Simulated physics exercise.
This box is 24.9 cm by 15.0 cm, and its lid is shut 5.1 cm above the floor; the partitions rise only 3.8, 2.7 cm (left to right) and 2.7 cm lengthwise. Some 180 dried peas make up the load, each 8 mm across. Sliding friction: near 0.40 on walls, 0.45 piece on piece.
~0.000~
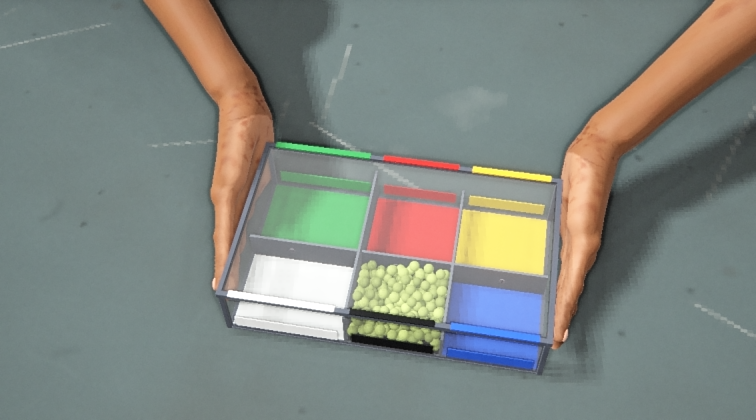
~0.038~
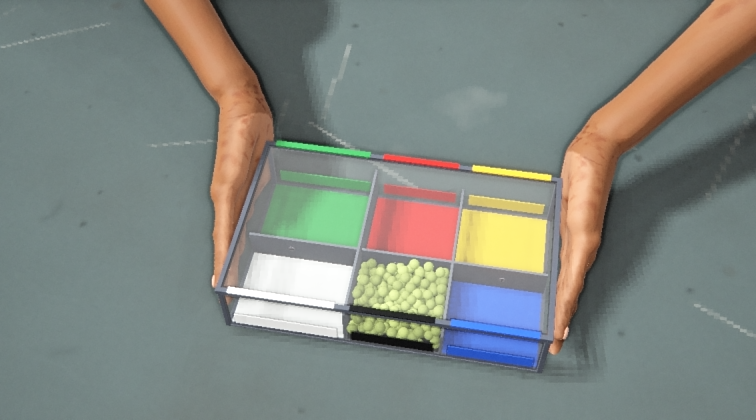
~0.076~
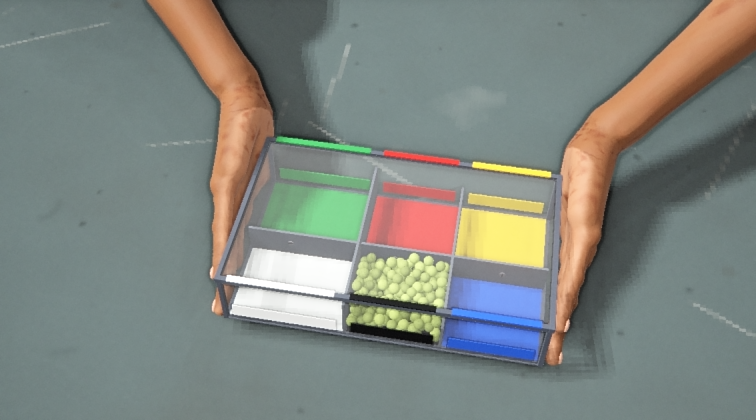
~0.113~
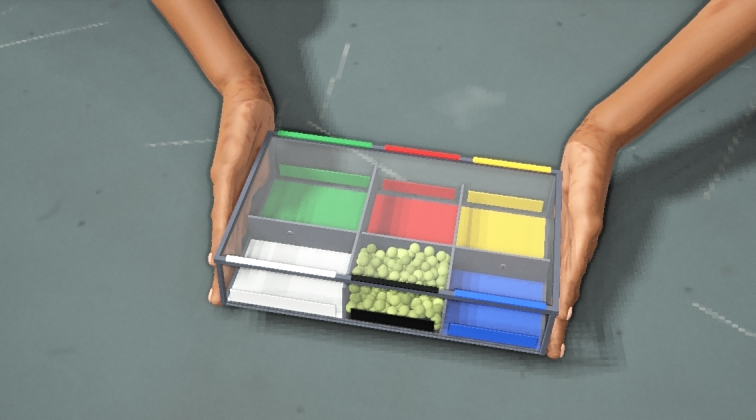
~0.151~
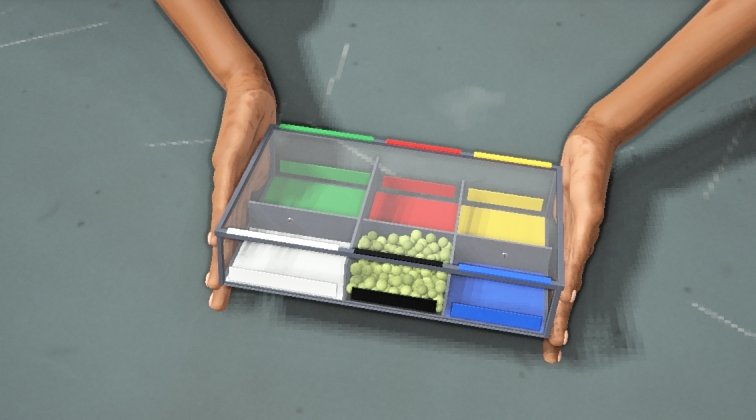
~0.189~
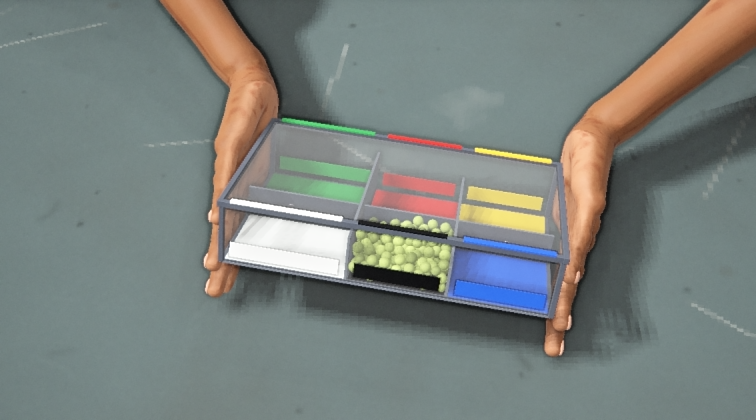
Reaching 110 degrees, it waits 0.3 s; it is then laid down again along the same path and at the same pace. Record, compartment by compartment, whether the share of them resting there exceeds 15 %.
Red: Exceeds; blue: Does not exceed; green: Does not exceed; yellow: Exceeds; white: Does not exceed; black: Does not exceed.
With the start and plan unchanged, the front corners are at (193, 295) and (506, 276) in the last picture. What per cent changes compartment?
Some 20 %.
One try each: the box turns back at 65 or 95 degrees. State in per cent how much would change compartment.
About 40 and about 90 per cent, in that order.
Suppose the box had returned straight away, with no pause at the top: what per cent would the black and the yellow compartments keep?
That would leave black with 0 percent and yellow with 35 percent.
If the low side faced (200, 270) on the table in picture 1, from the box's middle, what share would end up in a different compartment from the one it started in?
Something like 20 per cent of the pieces.
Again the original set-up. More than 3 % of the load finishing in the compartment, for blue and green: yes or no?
As for blue, not so, and as for green, correct.
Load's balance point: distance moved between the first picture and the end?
Roughly 9.0 cm.
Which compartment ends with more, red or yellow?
That would be the red compartment.
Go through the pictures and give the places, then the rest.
The first picture shows box tilt 0 degrees, front corners at (222, 292) and (547, 340); black 100 %.
The second picture shows box tilt 1 degrees, front corners at (221, 289) and (548, 337).
The third picture shows box tilt 4 degrees, front corners at (220, 277) and (550, 326), lowest corner right back.
The fourth picture shows box tilt 10 degrees, front corners at (220, 258) and (553, 309), lowest corner right back.
The fifth picture shows box tilt 17 degrees, front corners at (221, 231) and (558, 284), lowest corner right back.
The sixth picture shows box tilt 24 degrees, front corners at (224, 202) and (564, 258), lowest corner right back; black 100 %. The box's pace is about 185 degrees a second.
After 0.88 s, tilt 110 degrees; red 65 %, green 5 %, yellow 25 %, black 5 %.
After 1.34 s, tilt 60 degrees; red 60 %, green 5 %, yellow 35 %.
After 1.87 s, tilt 0 degrees; red 60 %, green 5 %, yellow 35 %.
In the end, at 2.6 s, red 60 %, blue 0 %, green 5 %, yellow 35 %, white 0 %, black 0 %.
